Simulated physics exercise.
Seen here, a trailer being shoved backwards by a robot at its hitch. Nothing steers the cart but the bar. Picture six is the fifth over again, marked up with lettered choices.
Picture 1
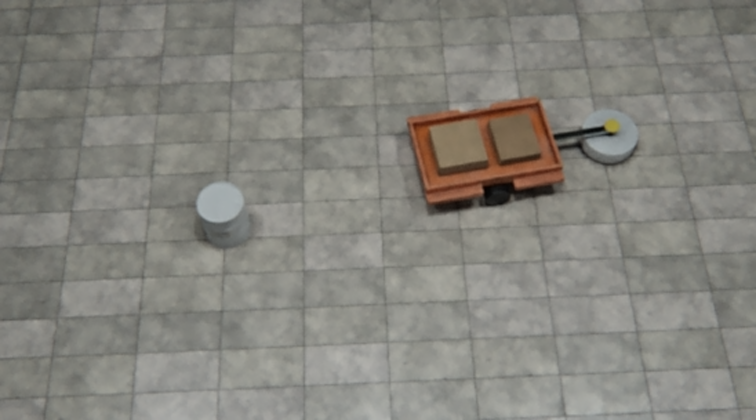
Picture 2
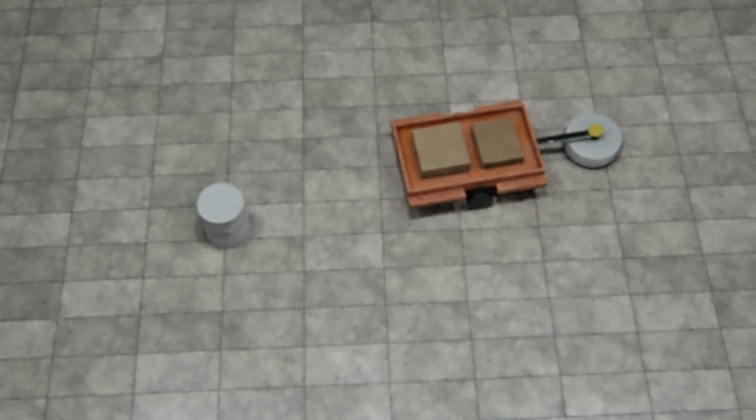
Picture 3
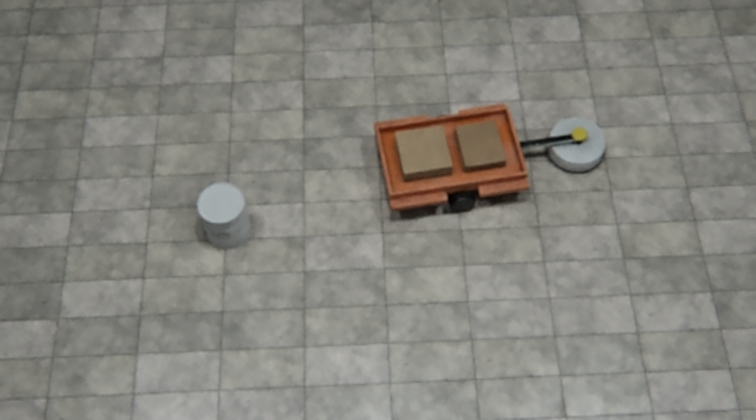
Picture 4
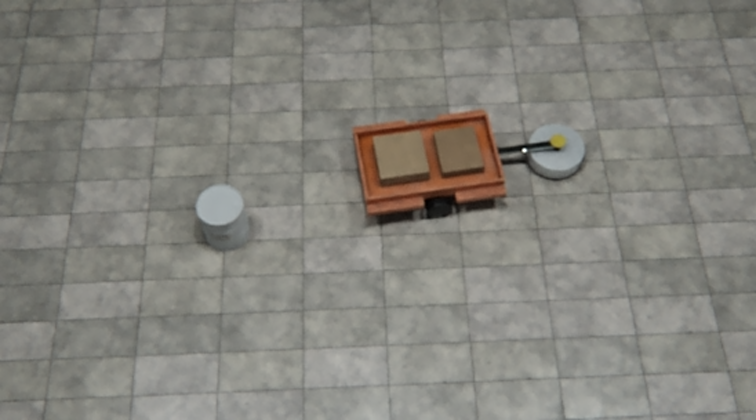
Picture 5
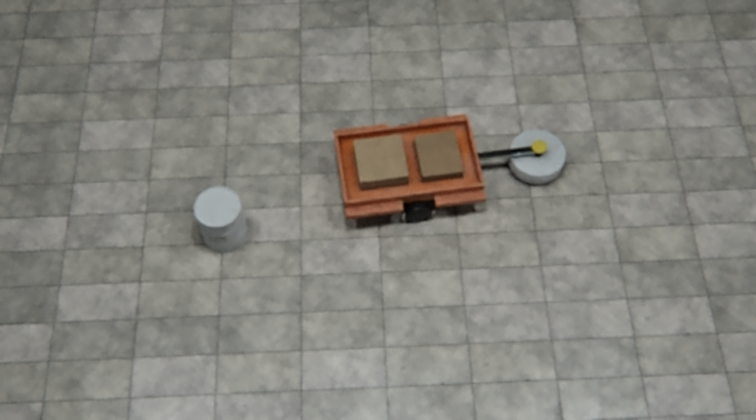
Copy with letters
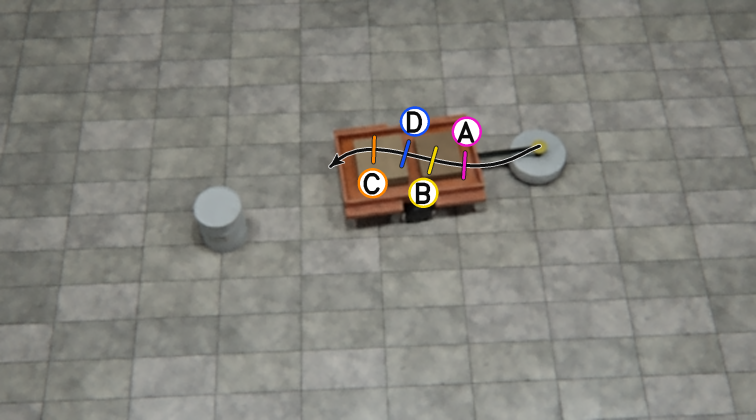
Orange cart carrying two square blocks moving slowly left across gray tiles, pushed by a round robot, near a still keg.
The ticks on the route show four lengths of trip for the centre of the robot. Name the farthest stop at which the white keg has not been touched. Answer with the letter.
The farthest safe stop is A.
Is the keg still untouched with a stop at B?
No.
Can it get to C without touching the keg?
No.
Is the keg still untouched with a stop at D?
No.
On the marked copy, A at (464, 165); B at (433, 160); C at (374, 149); D at (405, 154); the route from (539, 146) via (429, 159) to (331, 166).
Following A. Soon after the start, robot (514, 166), cart (382, 166).
Later, robot (488, 173), cart (355, 166).
In the end, robot (463, 174), cart (330, 166); nothing has been touched.
As for the rest, B is too far, the keg has been hit; C is too far, the keg has been hit; D is too far, the keg has been hit.
